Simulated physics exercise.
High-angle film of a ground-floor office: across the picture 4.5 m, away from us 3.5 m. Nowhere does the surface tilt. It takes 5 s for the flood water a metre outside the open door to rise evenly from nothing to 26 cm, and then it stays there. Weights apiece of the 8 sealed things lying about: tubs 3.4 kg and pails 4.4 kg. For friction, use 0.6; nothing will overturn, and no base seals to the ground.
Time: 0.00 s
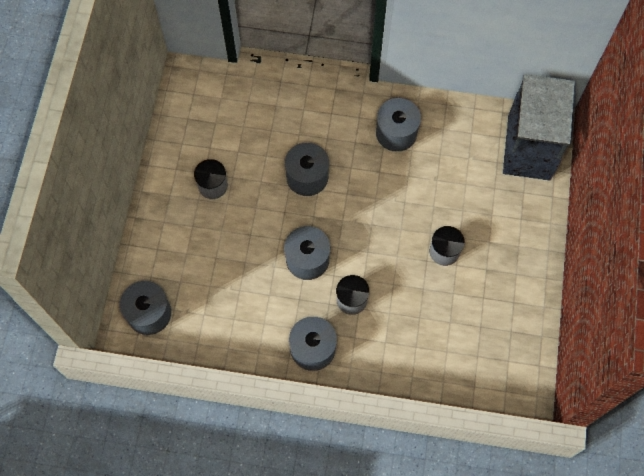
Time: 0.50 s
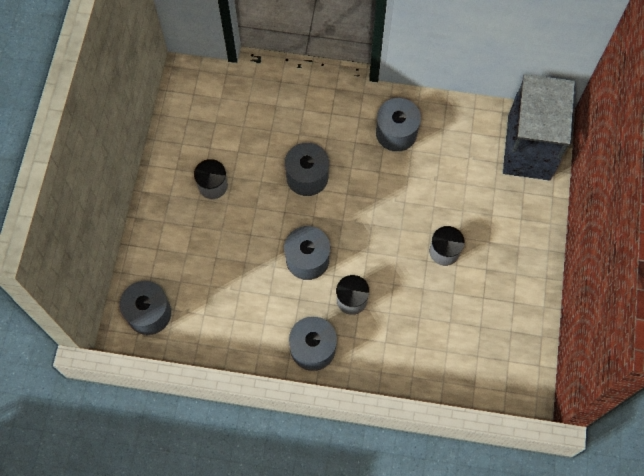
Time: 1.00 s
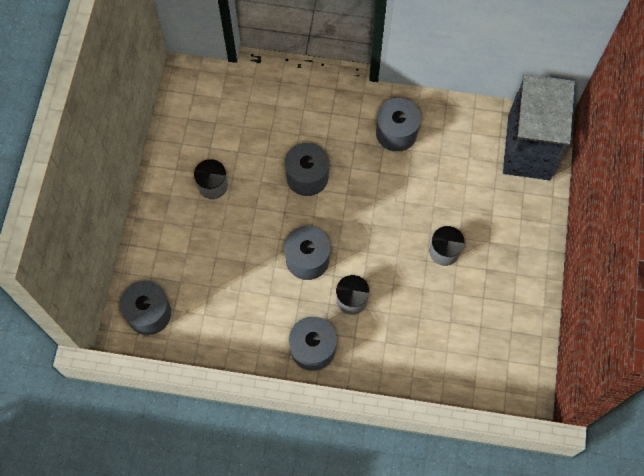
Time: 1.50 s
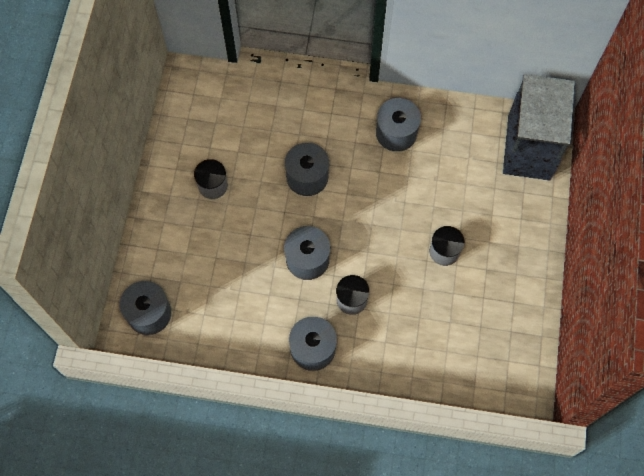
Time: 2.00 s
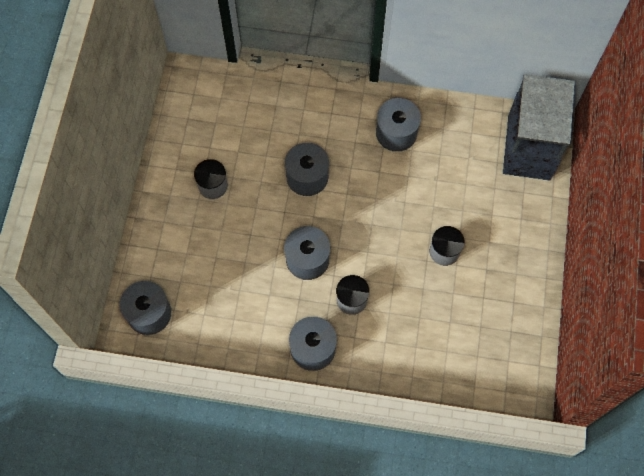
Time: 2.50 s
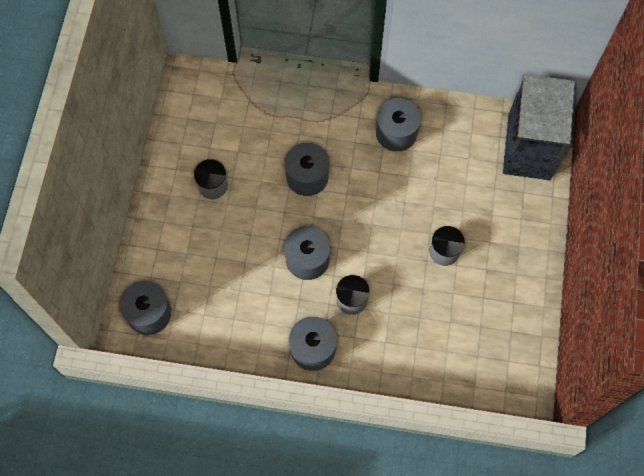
Water seeping through a doorway at the back and fanning thinly onto a tiled floor where grey tubs and pails stand still.
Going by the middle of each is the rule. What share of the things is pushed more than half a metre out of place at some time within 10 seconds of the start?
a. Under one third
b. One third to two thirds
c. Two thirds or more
Option c: Two thirds or more.
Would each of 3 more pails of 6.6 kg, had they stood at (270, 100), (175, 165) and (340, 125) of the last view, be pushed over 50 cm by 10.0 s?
The three, in order: Larger, larger, larger.
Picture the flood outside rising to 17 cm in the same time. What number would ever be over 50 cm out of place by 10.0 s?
I count 5 of them in that case.
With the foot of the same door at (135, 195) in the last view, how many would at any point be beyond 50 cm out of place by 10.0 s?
Result: 7 of them.
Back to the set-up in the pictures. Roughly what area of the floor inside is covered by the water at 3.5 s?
I'd estimate close to 2.5 m2.
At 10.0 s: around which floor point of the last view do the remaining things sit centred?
They're centred close to (419, 277).
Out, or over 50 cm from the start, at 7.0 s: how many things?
Result: 5.
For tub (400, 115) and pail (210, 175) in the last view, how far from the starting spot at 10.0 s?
In that order: 20 cm, 100 cm.
After 3.5 s 0 of 8 are over 50 cm from their spots; 0 afloat.
After 4.5 s 1 of 8 are over 50 cm from their spots; 1 afloat.
After 7.0 s 5 of 8 are over 50 cm from their spots; 6 afloat.
After 10.0 s 7 of 8 are over 50 cm from their spots, and 7 have been at some point; 8 afloat.
